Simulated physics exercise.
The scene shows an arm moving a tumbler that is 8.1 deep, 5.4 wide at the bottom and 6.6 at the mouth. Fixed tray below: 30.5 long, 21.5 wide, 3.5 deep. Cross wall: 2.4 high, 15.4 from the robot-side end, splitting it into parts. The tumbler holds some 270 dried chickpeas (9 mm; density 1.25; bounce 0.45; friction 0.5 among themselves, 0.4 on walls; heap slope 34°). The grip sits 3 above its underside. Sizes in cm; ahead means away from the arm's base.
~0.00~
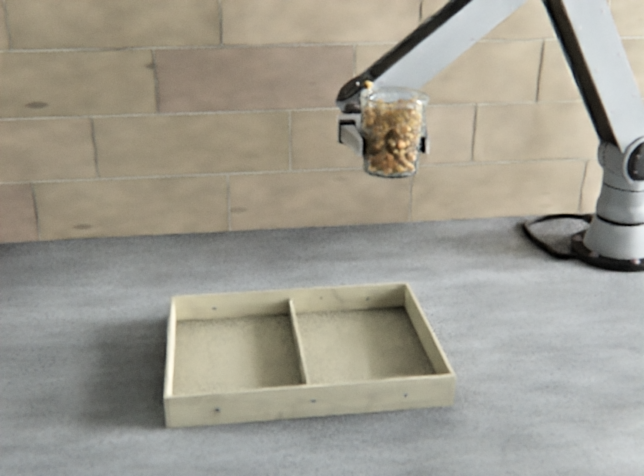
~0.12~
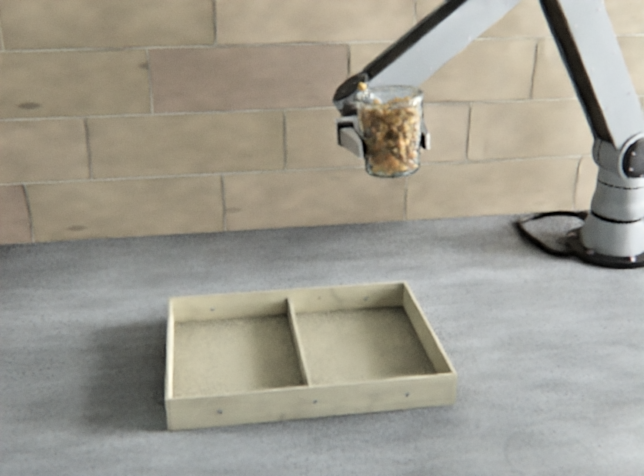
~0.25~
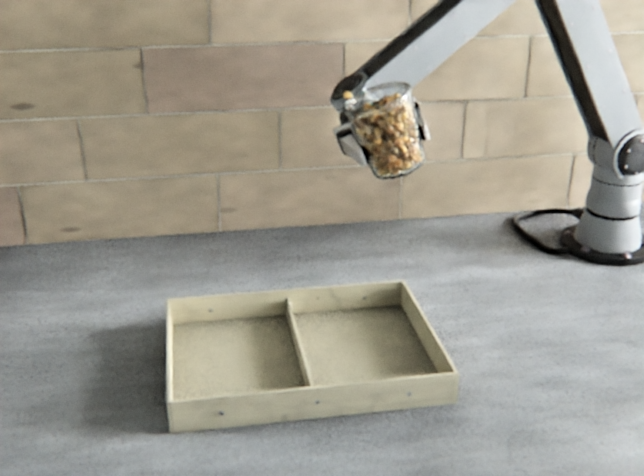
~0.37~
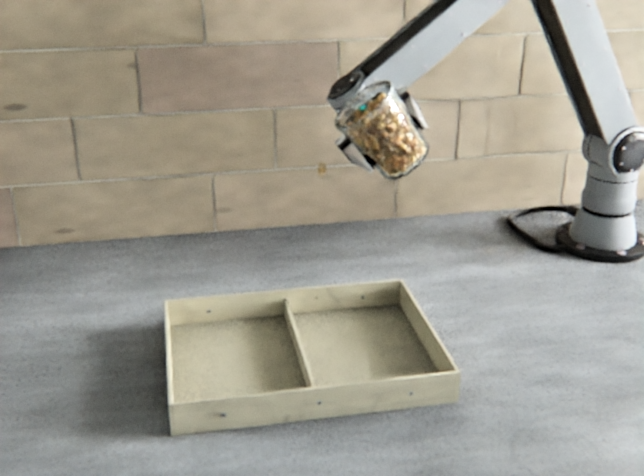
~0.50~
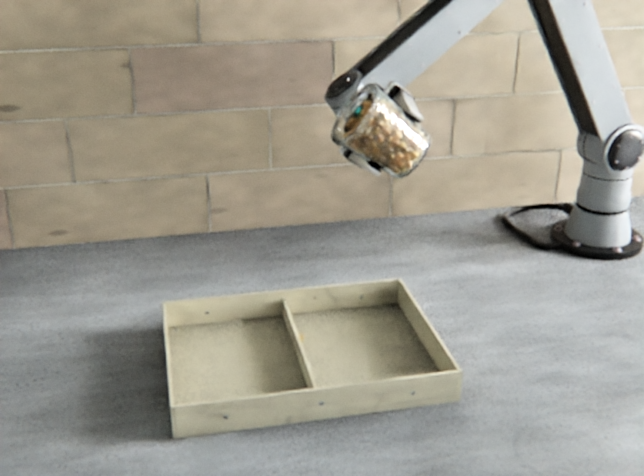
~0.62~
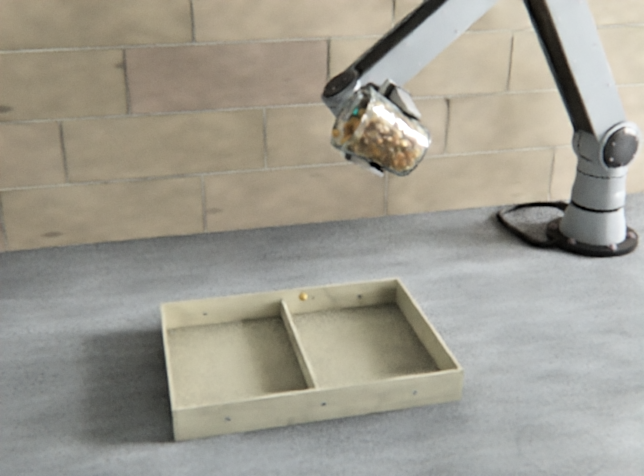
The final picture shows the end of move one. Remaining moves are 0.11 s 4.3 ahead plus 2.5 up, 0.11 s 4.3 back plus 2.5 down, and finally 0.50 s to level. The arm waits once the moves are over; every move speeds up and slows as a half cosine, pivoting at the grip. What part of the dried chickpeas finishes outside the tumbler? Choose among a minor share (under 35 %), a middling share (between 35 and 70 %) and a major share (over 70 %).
A middling share.
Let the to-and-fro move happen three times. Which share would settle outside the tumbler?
About 75 per cent in that case.
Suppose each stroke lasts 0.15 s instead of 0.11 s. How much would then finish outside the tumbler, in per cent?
I'd expect close to 25 in a hundred.
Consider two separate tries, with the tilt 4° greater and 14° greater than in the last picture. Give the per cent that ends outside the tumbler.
They would come to near 65 and 85 per cent.
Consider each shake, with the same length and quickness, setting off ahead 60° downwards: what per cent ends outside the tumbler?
You'd expect near 5 percent of it there.
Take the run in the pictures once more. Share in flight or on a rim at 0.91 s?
Around 55 per cent of the load.
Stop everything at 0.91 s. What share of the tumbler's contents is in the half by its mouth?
45 %.
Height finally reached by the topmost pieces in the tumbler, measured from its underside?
Around 5.5 cm up.
After 0.91 s, tilted 55° forward, highest piece 29 above the table; 118 in the tumbler, 1 in the robot-side part, 148 in flight or on a rim.
After 1.20 s, tilted 11° forward, highest piece 31 above the table; 119 in the far-side part, 117 in the tumbler, 24 in the robot-side part, 1 on the table or floor, 6 in flight or on a rim.
After 1.54 s, level, highest piece 29 above the table; 118 in the far-side part, 117 in the tumbler, 24 in the robot-side part, 8 on the table or floor.
After 2.59 s, level, highest piece 29 above the table; 118 in the far-side part, 117 in the tumbler, 24 in the robot-side part, 8 on the table or floor.
In the end, 118 in the far-side part, 117 in the tumbler, 24 in the robot-side part, 8 on the table or floor. That is 56 % outside the tumbler.
